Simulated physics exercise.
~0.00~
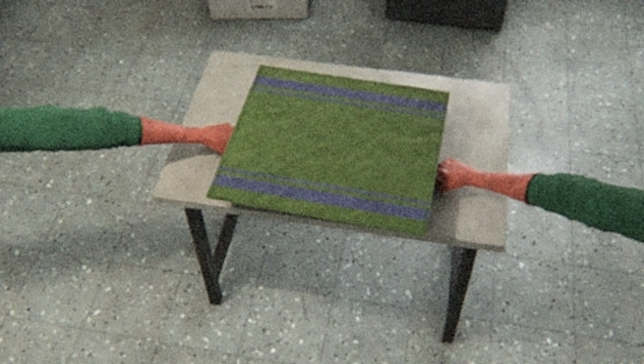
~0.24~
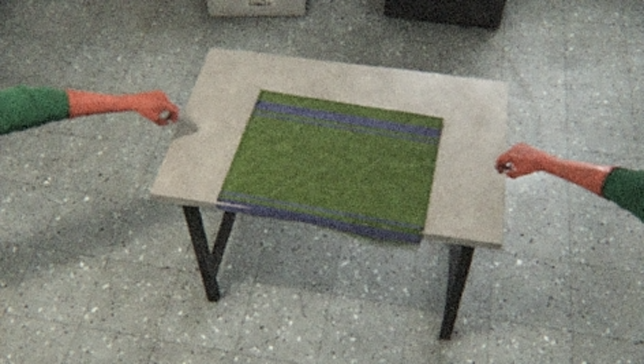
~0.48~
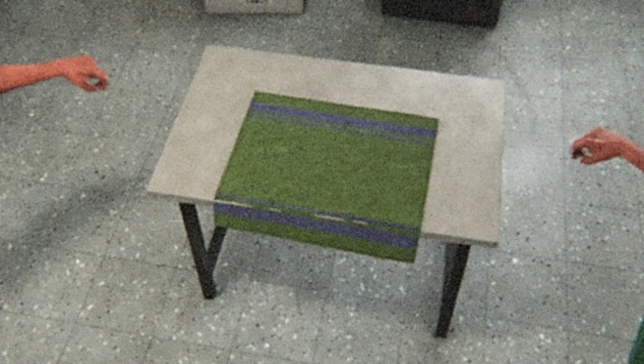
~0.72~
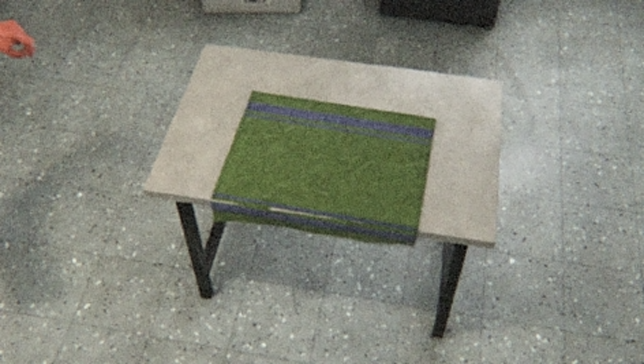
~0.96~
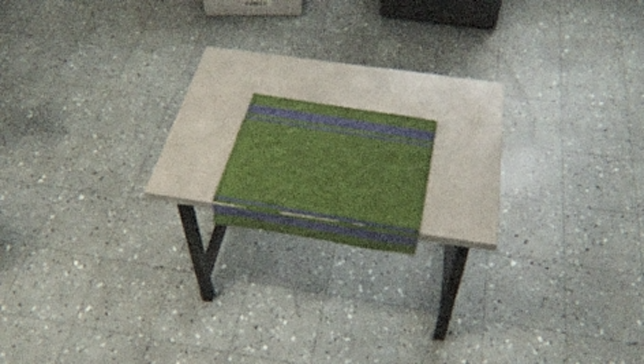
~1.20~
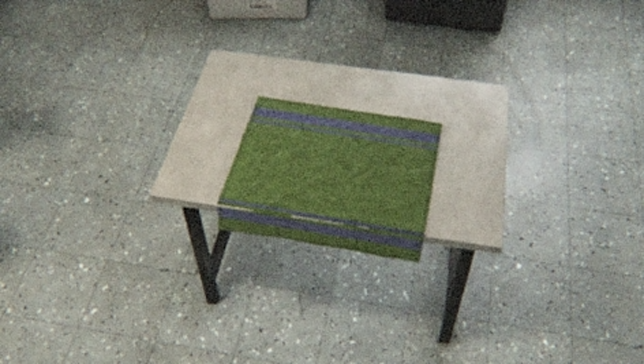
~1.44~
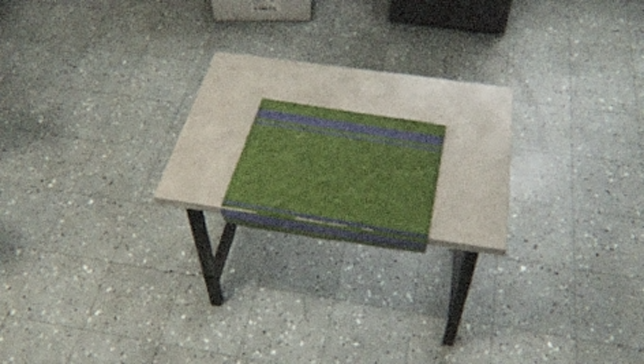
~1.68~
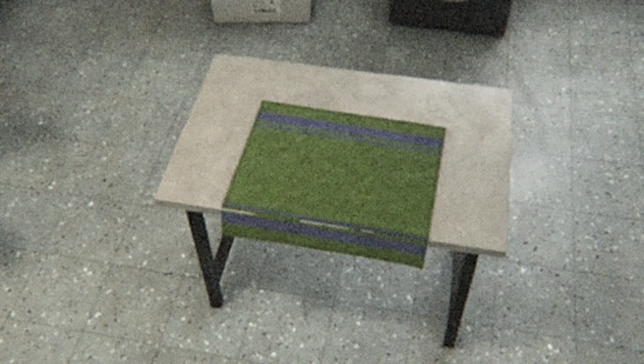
A green towel with blue bands near two of its edges is held flat by two hands in green sleeves above a pale folding table with dark legs. The view looks down from the front onto a speckled grey tiled floor, with a white box and a black box at the top. The hands let go, and the towel drops a little onto the tabletop, its near end hanging over the front edge. The arms draw away to the left and right and leave. The hanging end flaps slightly, but the towel stays on, mostly resting on the top.
